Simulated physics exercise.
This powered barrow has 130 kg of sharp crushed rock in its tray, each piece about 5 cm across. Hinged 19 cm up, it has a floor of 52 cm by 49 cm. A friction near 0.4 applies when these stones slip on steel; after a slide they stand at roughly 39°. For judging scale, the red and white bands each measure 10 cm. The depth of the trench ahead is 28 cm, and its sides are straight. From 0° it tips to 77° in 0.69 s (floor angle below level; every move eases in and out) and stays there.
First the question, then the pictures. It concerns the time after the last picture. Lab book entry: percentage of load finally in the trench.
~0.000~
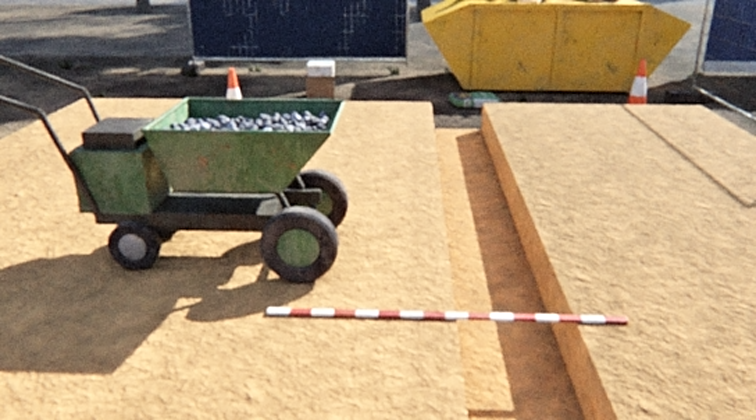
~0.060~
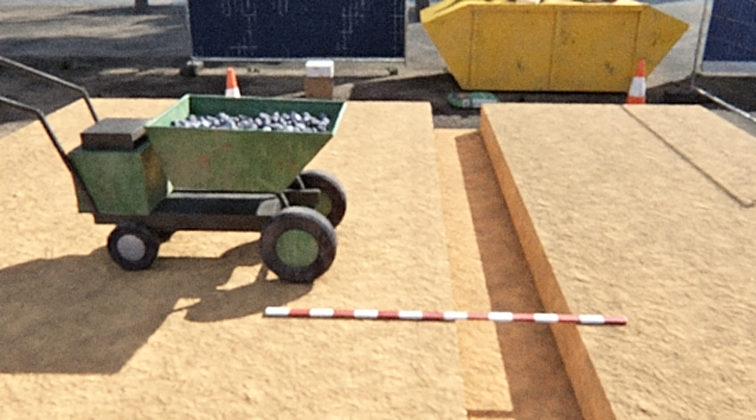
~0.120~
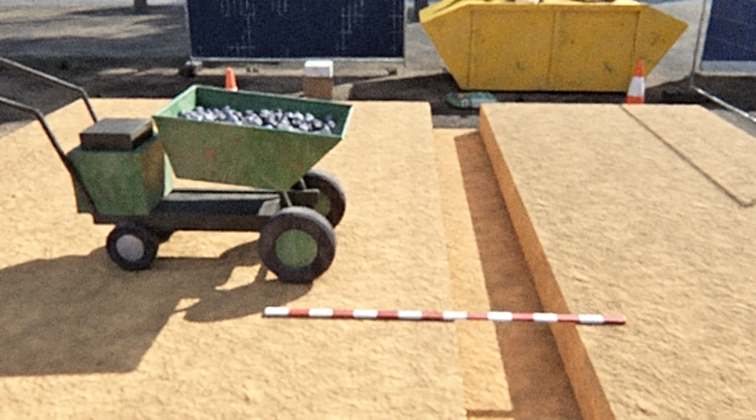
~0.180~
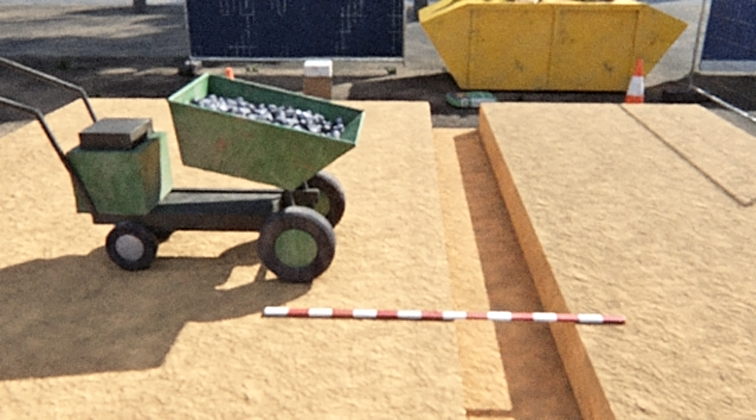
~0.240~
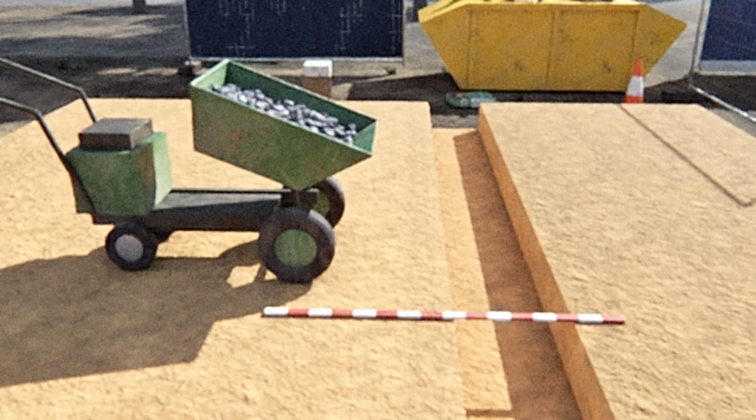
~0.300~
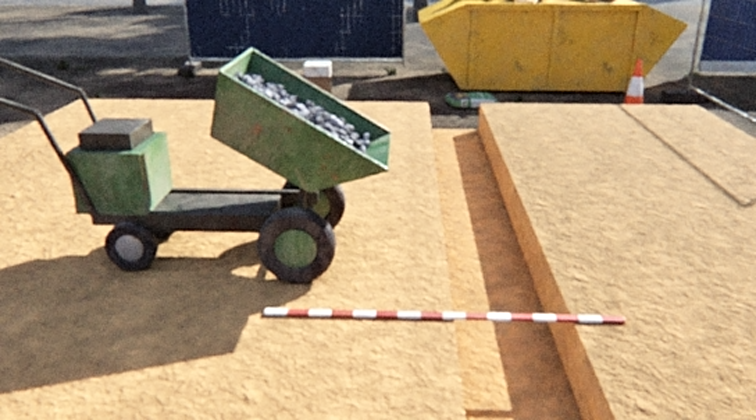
Approx. 85 percent.
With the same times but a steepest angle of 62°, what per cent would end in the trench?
Close to 50 per cent then.
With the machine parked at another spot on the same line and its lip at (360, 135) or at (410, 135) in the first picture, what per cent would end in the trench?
The first gives about 100 percent and the second about 80 percent.
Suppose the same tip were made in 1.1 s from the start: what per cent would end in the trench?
My guess is near 80 percent.
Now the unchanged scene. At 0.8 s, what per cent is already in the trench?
30 per cent or so by then.
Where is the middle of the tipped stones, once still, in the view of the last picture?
I'd point to around (493, 293).
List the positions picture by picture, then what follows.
The tray is at 0°, its lip at (331, 134); the top of the load is at (286, 118), in the first frame.
Lip at (333, 135), floor tilted 2°, highest stones at (262, 119); the stones move at 0.4 m/s on average, in the second frame.
The tray is at 6°, its lip at (342, 139); the top of the load is at (225, 113); the stones move at 0.8 m/s on average, in the third frame.
Lip at (356, 145), floor tilted 13°, highest stones at (218, 103); the stones move at 1.2 m/s on average, in the fourth frame.
Lip at (372, 156), floor tilted 21°, highest stones at (226, 91); the stones move at 1.4 m/s on average, in the fifth frame.
Lip at (388, 171), floor tilted 31°, highest stones at (248, 80); the stones move at 1.6 m/s on average, in the sixth frame.
After 0.5 s the floor is at 65°; 100 % in the tray; the foremost stones are at (414, 202).
After 0.8 s the floor is at 77°; 59 % in the tray, 9 % short of the trench, 32 % in the trench; the foremost stones are at (505, 301).
After 1.1 s the floor is at 77°; 11 % in the tray, 12 % short of the trench, 77 % in the trench; the foremost stones are at (540, 281).
After 3.1 s the floor is at 77°; 2 % in the tray, 13 % short of the trench, 85 % in the trench; the foremost stones are at (540, 291).
